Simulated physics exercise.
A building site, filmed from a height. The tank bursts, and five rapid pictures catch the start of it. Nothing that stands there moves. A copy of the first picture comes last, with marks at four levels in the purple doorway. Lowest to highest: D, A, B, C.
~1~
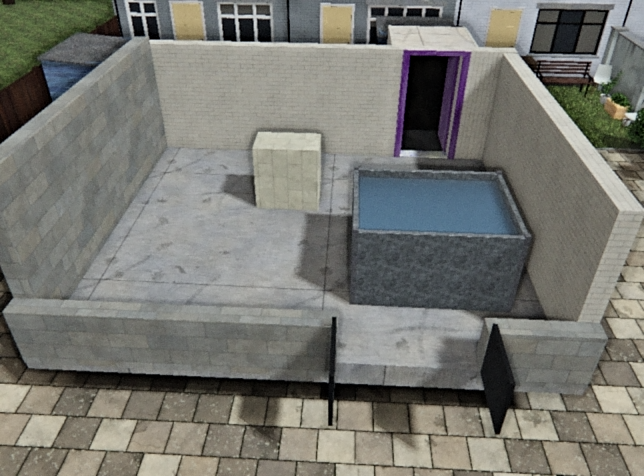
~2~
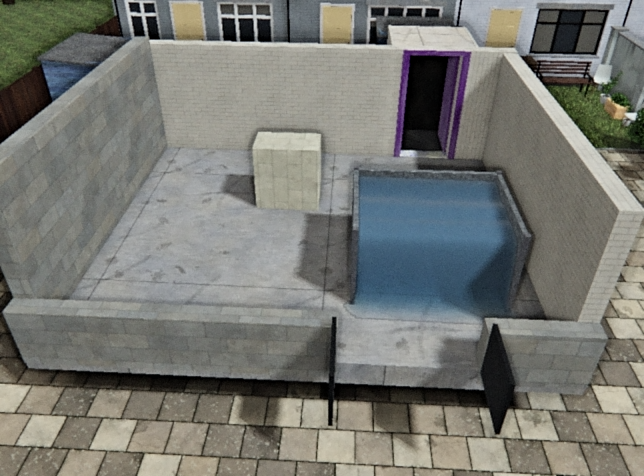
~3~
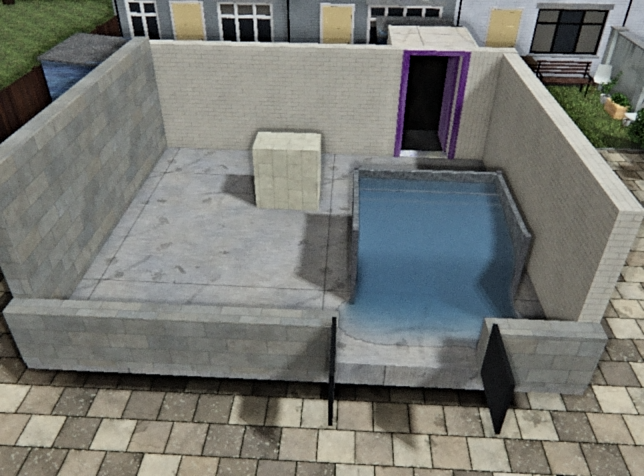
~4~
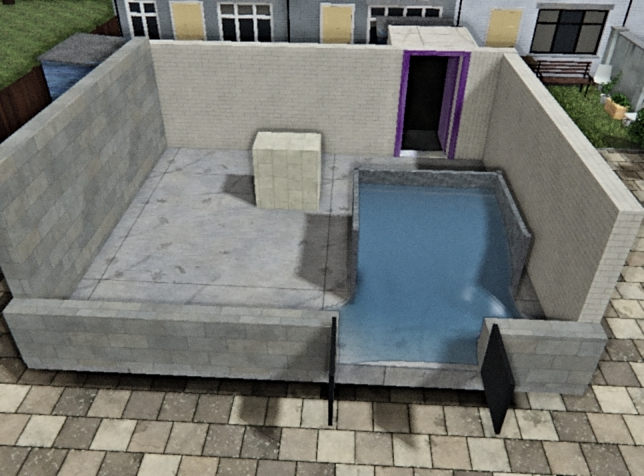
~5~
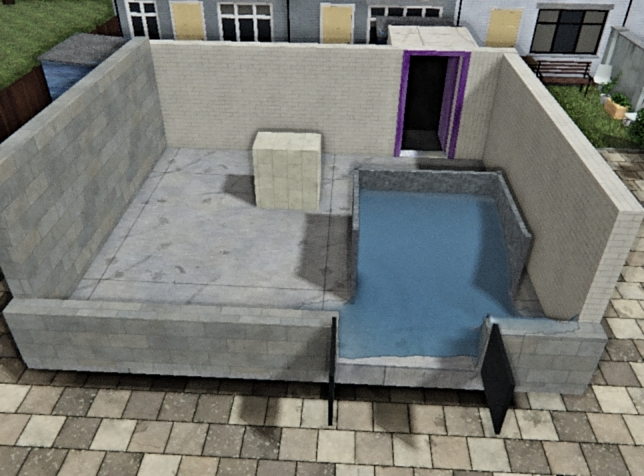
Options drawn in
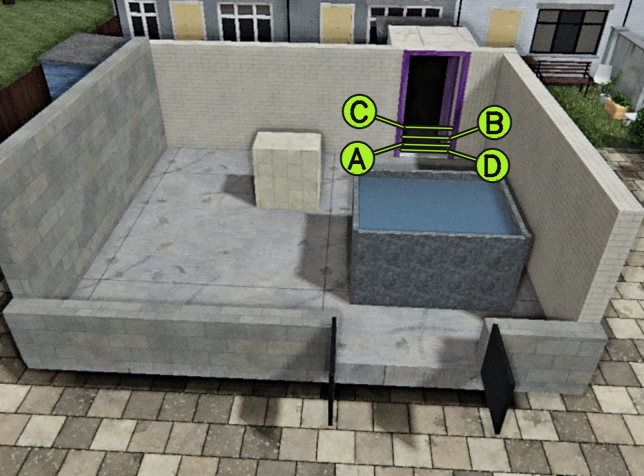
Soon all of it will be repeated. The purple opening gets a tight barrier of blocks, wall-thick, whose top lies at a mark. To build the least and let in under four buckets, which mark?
Height D just does it.
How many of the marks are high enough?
All four.
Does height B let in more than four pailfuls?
No, that is safe.
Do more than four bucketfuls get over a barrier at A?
No, that is safe.
In lime, A at (425, 145); B at (426, 137); C at (427, 127); D at (425, 150); from the bottom up D, A, B, C.
If A is chosen, nothing gets over.
If B is chosen, nothing gets over.
If C is chosen, nothing gets over.
If D is chosen, a bucket or two gets in.
